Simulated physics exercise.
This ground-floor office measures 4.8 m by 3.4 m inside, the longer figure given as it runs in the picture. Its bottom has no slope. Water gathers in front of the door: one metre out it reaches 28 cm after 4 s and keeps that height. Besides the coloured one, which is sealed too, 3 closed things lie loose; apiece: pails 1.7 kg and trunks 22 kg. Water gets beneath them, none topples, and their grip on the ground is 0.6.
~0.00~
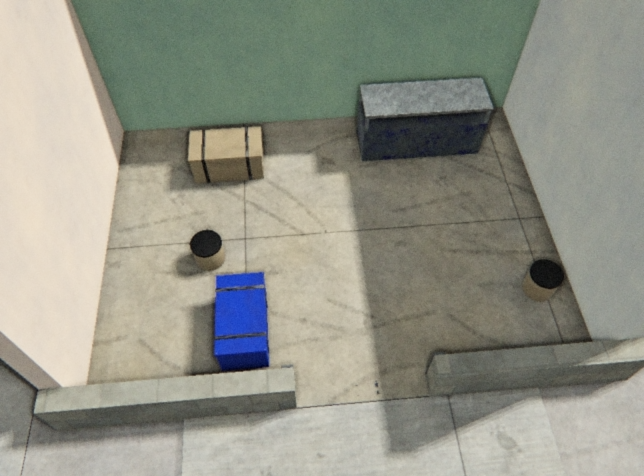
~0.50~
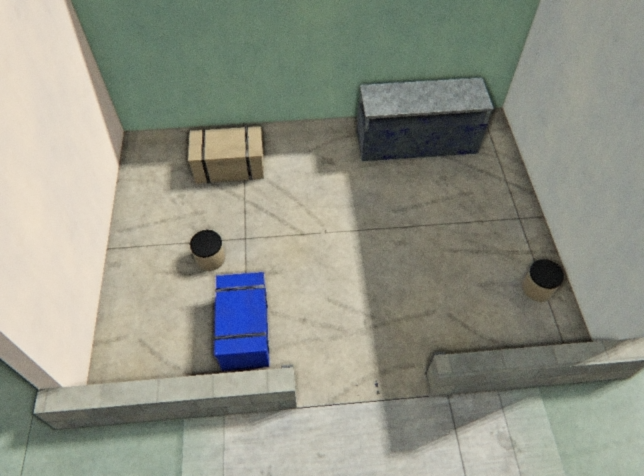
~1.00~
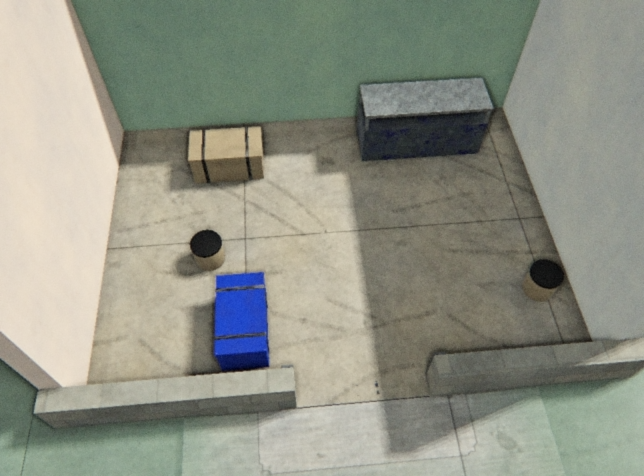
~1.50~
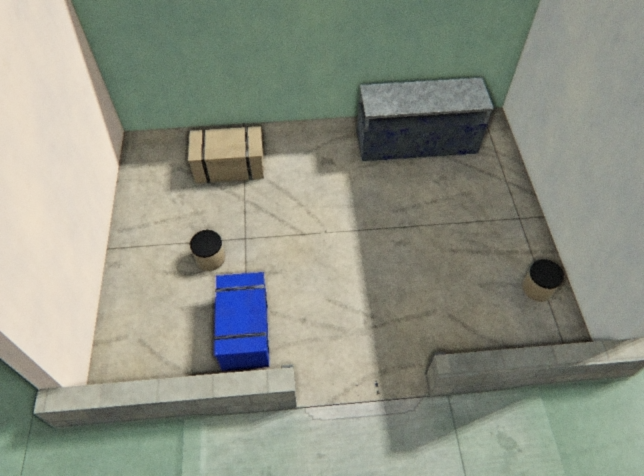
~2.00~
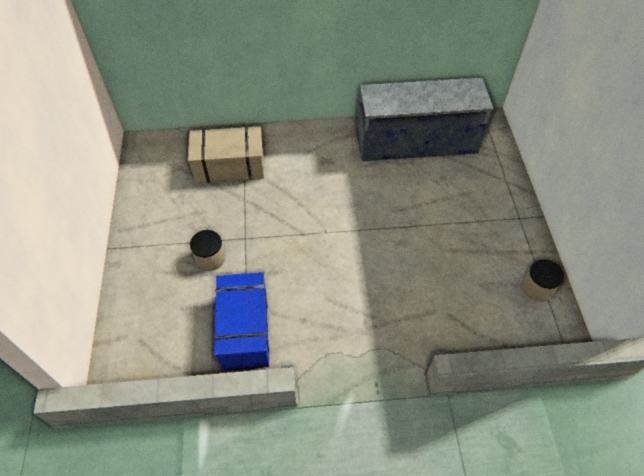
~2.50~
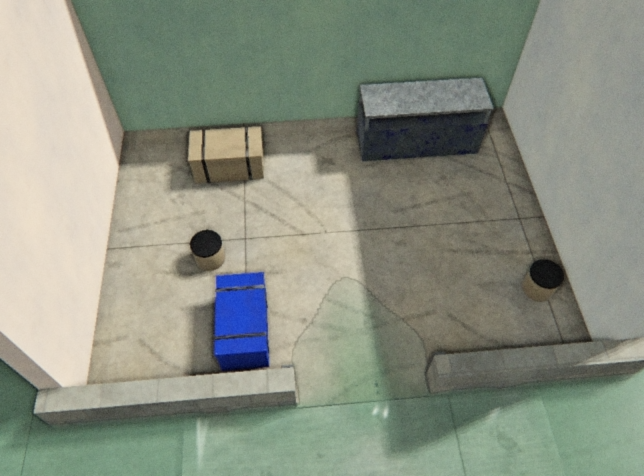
In a ground-floor office, water gathers outside the doorway, then spreads inside past a still blue trunk.
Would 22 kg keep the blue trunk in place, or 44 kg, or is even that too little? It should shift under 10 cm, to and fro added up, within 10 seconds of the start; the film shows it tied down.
For it, only the larger load is enough.
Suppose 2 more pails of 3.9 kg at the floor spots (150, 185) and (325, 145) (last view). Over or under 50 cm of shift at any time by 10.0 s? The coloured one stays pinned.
In that order: Over, short of it.
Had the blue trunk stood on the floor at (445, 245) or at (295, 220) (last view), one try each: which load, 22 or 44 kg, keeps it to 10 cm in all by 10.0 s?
In that order: Only the larger holds; neither is enough.
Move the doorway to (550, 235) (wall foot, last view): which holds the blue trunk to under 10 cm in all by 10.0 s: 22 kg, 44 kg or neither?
In that case neither weight holds it.
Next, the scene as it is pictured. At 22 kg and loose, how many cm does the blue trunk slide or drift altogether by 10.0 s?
About 20 cm.
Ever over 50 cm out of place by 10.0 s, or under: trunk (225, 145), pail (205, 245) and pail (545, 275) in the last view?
In that order: More, less, past it.
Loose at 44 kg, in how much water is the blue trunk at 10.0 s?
About 9 cm.
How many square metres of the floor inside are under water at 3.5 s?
Roughly 4.5 m2.
After 3.5 s the blue trunk would be 0 cm from its start with 22 kg and 0 cm from its start with 44 kg; 1 cm of water round it then.
After 4.5 s the blue trunk would be 0 cm from its start with 22 kg and 0 cm from its start with 44 kg; 3 cm of water round it then.
After 7.0 s the blue trunk would be 0 cm from its start with 22 kg and 0 cm from its start with 44 kg; 4 cm of water round it then.
After 10.0 s the blue trunk would be 6 cm from its start with 22 kg and 0 cm from its start with 44 kg; 9 cm of water round it then.
